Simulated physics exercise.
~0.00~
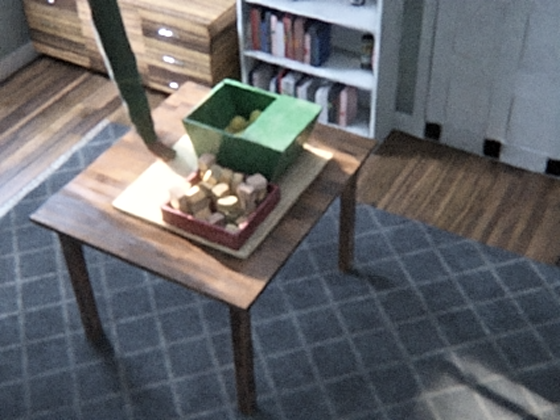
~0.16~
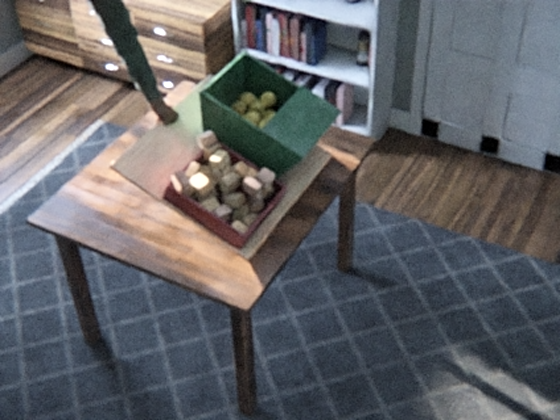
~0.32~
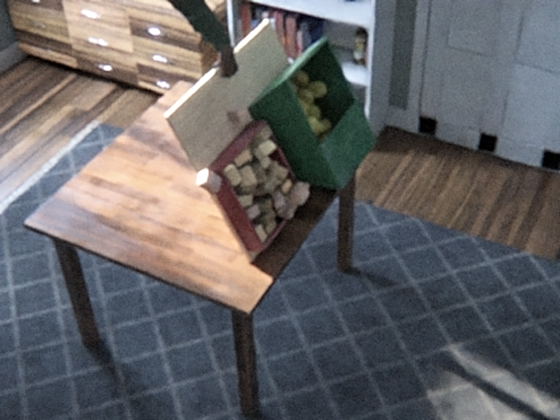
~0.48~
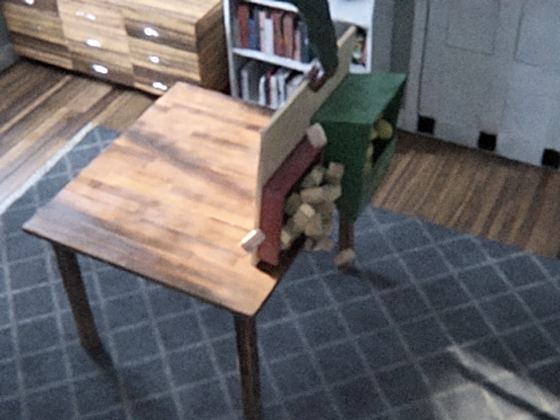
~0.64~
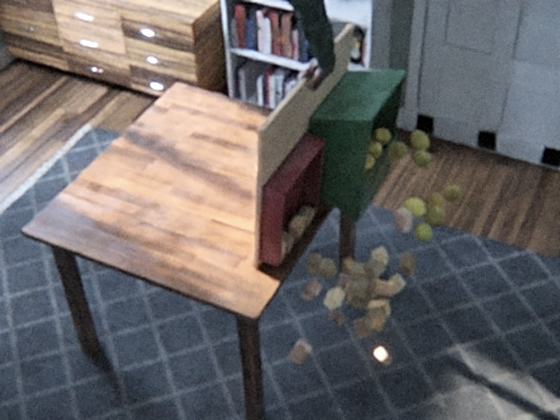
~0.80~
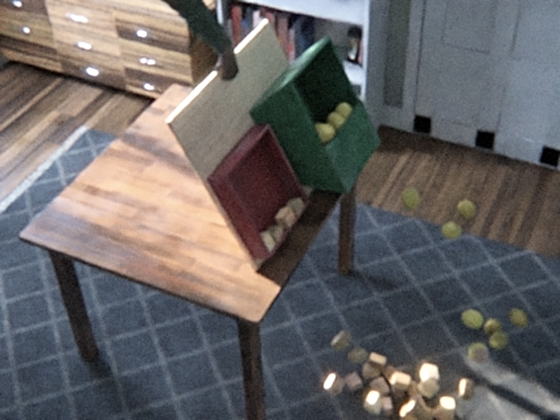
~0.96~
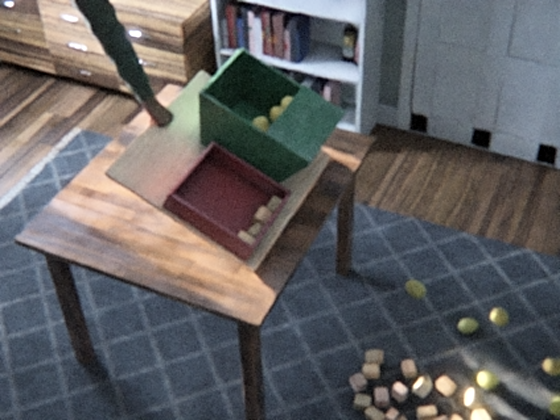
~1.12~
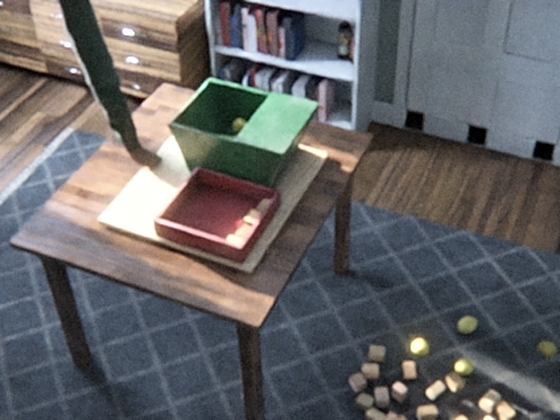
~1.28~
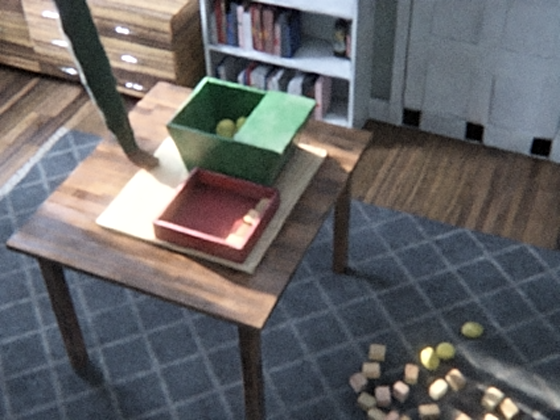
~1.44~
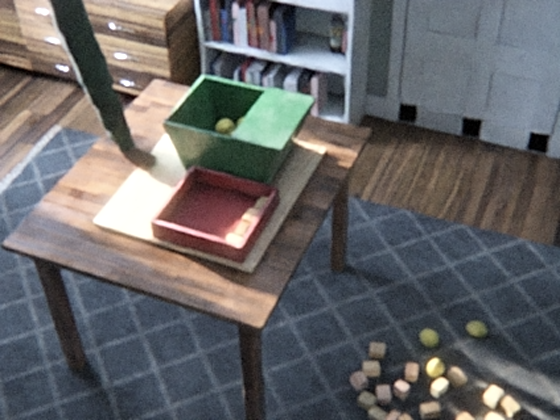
Wooden blocks and a few lemons tumbled onto the rug when an arm tipped up the left end of a board holding a red and a green basket, then lowered it flat, leaving the red one nearly empty and some lemons in the green.
